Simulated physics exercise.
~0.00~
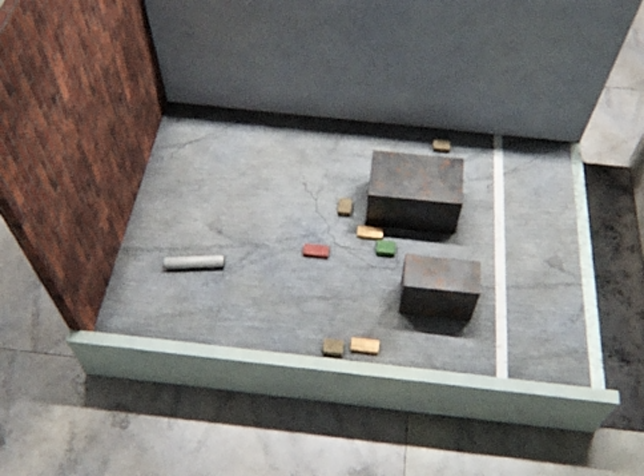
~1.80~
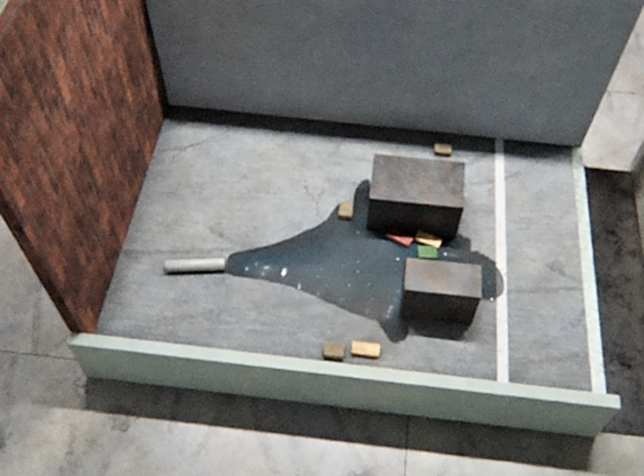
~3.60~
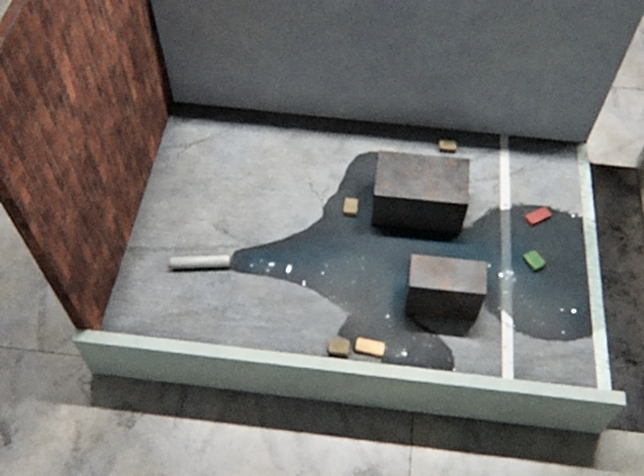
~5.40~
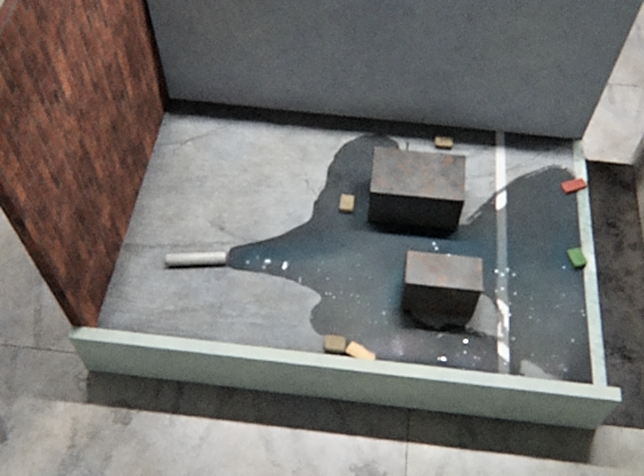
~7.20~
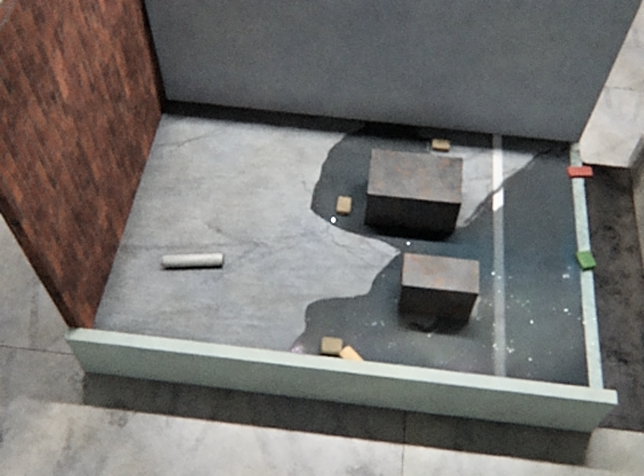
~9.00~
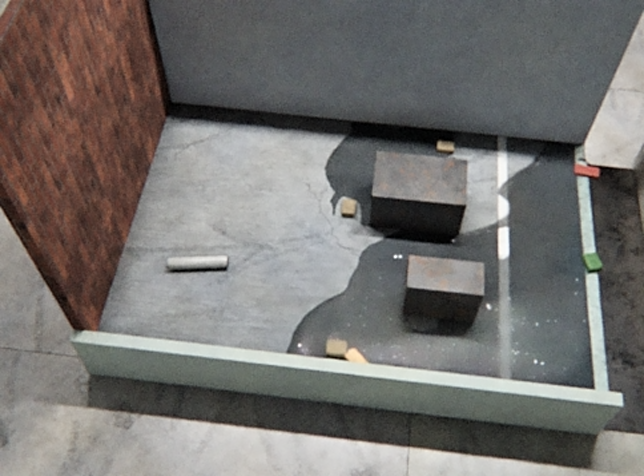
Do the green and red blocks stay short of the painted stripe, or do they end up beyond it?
Both end up beyond the stripe. The water carries the green block and the red block across it to the right edge of the floor.
